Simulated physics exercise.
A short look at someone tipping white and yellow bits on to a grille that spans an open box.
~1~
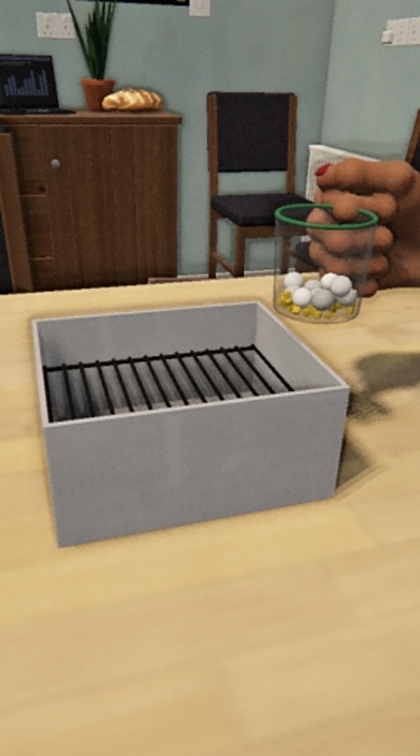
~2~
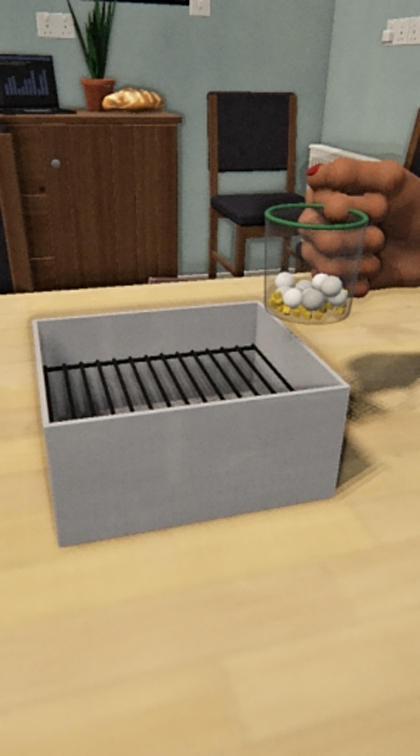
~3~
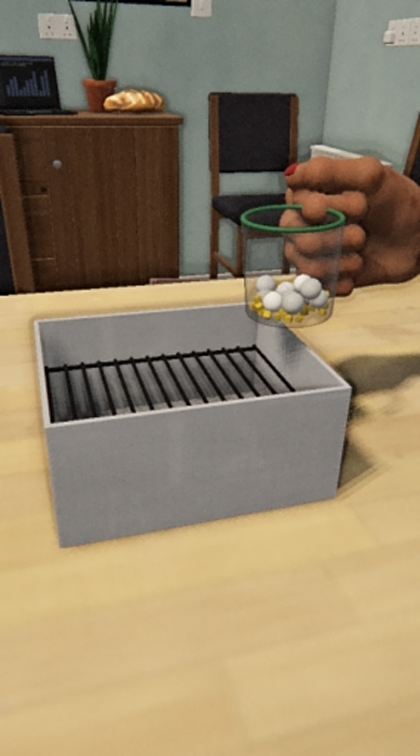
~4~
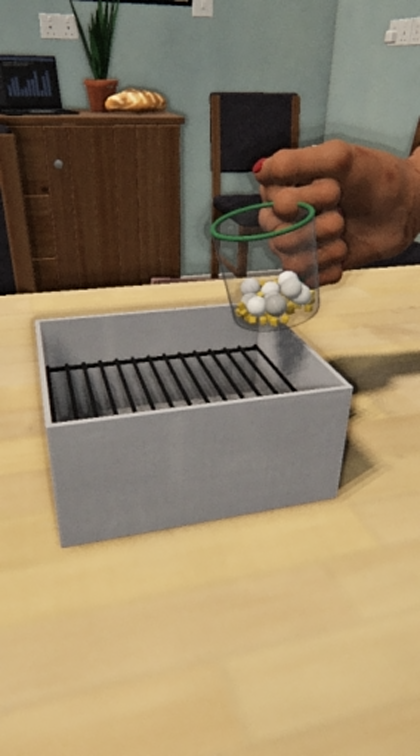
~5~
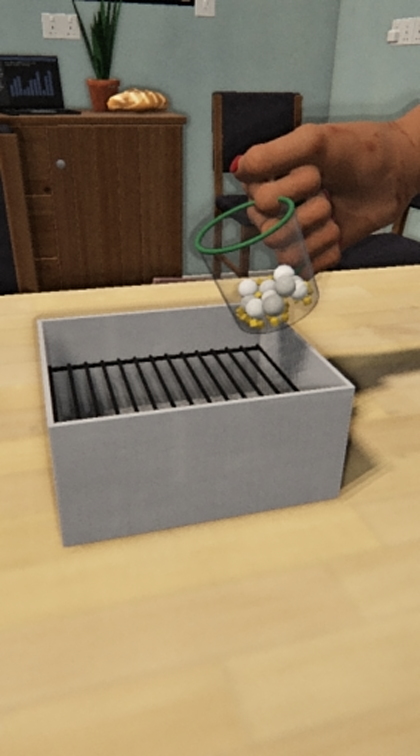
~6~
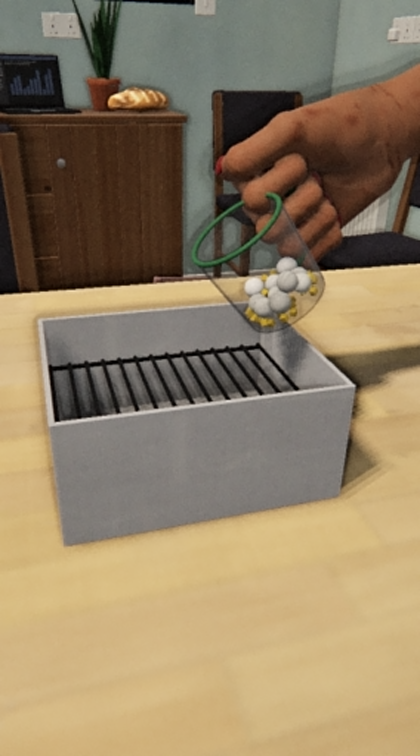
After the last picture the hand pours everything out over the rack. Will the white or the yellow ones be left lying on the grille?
White: They get caught above. Yellow: They end up below.
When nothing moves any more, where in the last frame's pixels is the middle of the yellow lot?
Around (204, 444).
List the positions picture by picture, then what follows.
Cup at (321, 263), upright; rack at (92, 410), 14 wires across; white marbles at (318, 298), wider than the gaps; yellow small cubes at (310, 300), narrower than the gaps, in the first picture.
Cup at (311, 263), upright; yellow ones at (301, 301), in the second picture.
Cup at (291, 266), tipped 3°; white ones at (291, 301), in the third picture.
Cup at (269, 267), tipped 13°; yellow ones at (268, 304), in the fourth picture.
Cup at (261, 268), tipped 25°; white ones at (271, 300), in the fifth picture.
Cup at (262, 267), tipped 37°; rack at (98, 409); white ones at (278, 296); yellow ones at (272, 301), in the sixth picture.
Then, 0.25 s after the last picture, white ones, all in the cup; yellow ones, all in the cup.
Then, 0.57 s after the last picture, white ones, all in the cup; yellow ones, all in the cup.
Then, 0.91 s after the last picture, white ones, about a quarter in the cup, most on or over the wires; yellow ones, nearly all in the cup, a small part on or over the wires.
At rest, white ones, all on the wires, none under the rack; yellow ones, all under the rack.
